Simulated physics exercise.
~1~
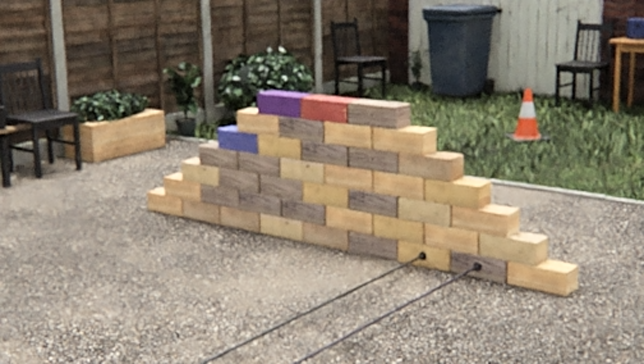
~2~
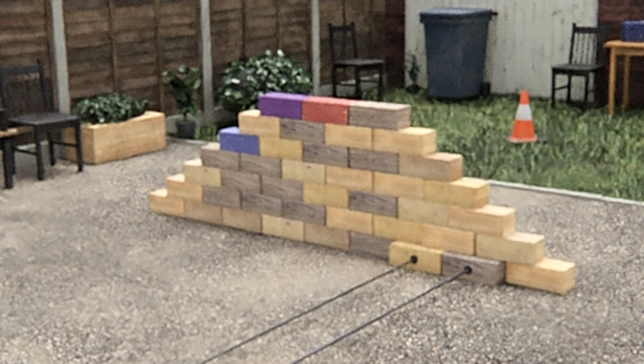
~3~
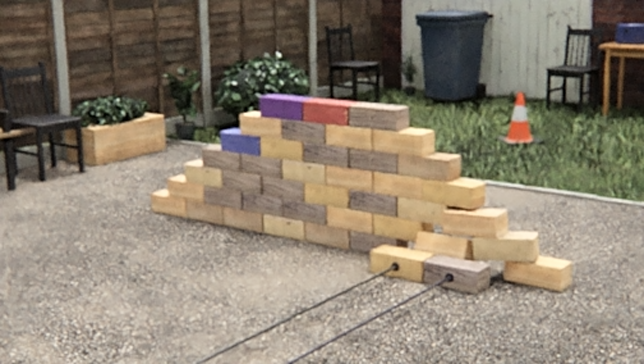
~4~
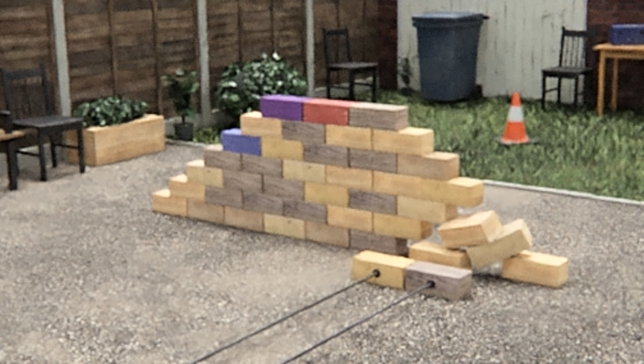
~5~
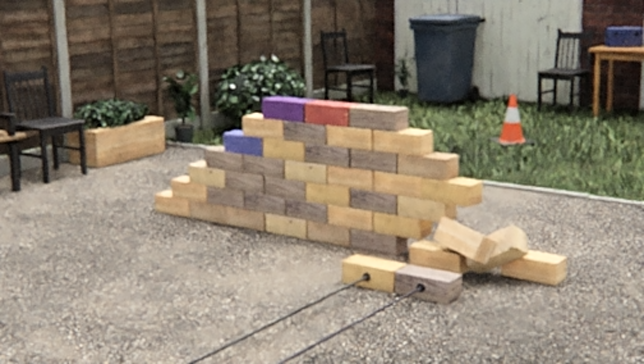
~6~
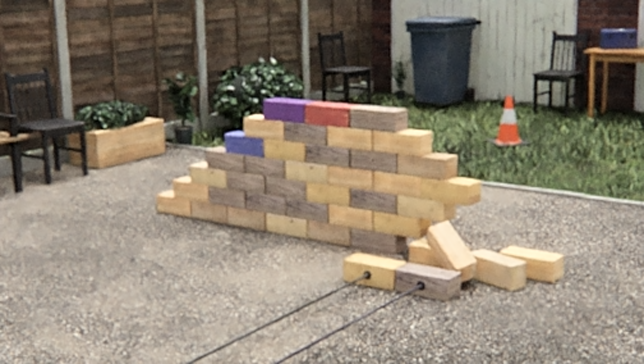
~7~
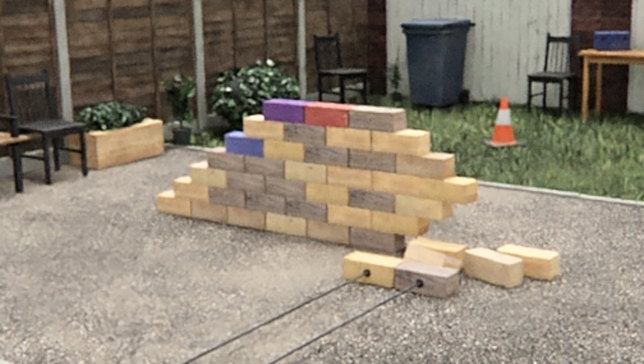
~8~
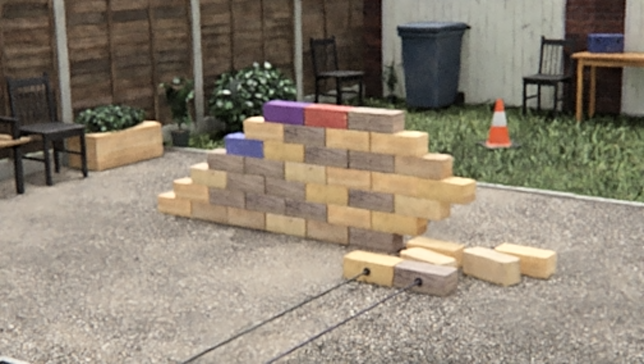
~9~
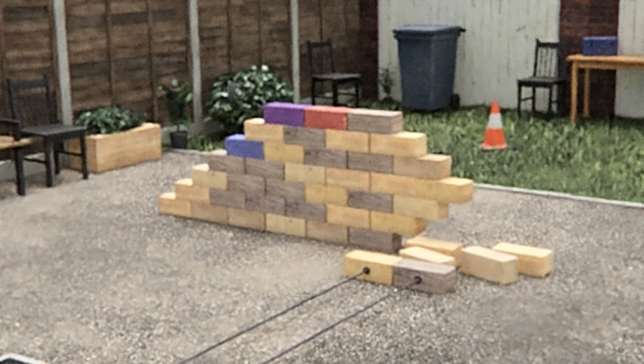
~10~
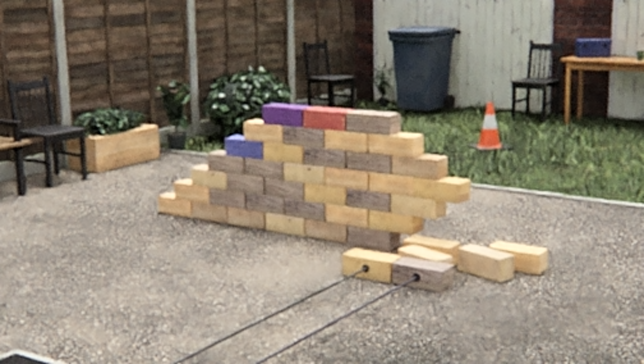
A stepped wall of wooden blocks stood in a back yard as two dark rods drew a pair of blocks out of its lower right side, and a few blocks above tumbled to the ground, while the rest stayed standing, including the blue, purple and red ones.
